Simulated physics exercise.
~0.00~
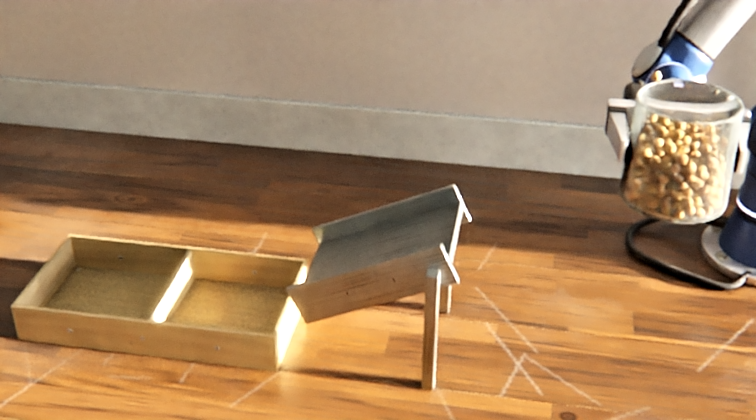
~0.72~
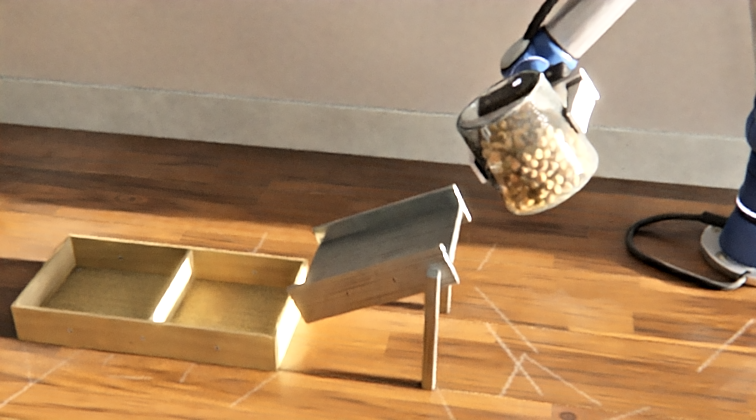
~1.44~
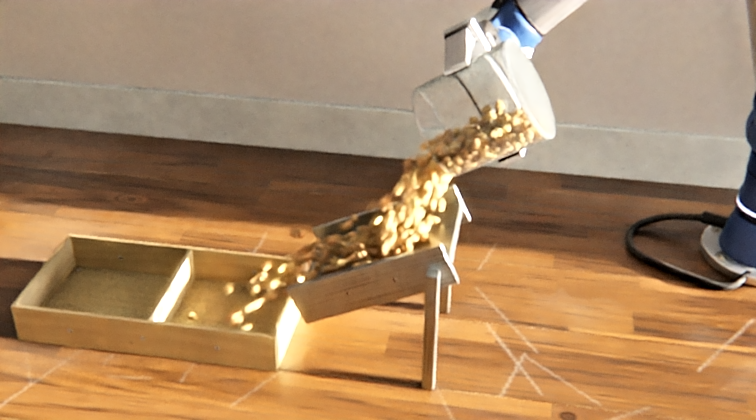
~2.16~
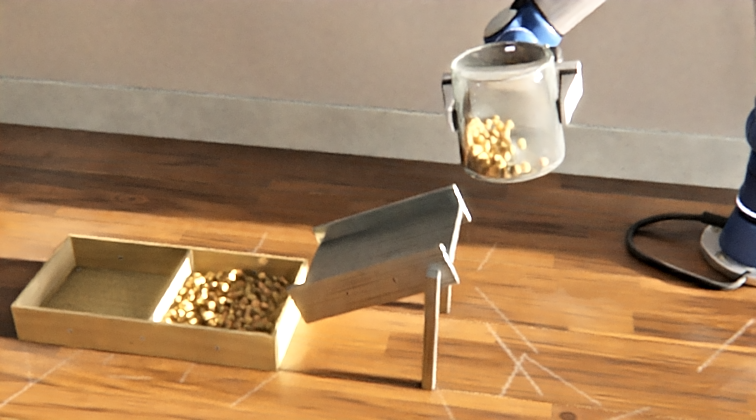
At the start, a robot arm holds a clear tumbler of dried chickpeas upright at the right, with a sloping chute and a shallow, divided wooden tray to its left on a wooden surface. The arm carries the tumbler left toward the raised end of the chute, and the tumbler leans. It then tips over, and the chickpeas pour onto the chute, sliding down into the nearer part of the tray. Finally, the arm swings the tumbler back almost upright, leaving a small heap inside it, while most chickpeas lie in the tray's right part and the left part looks empty.
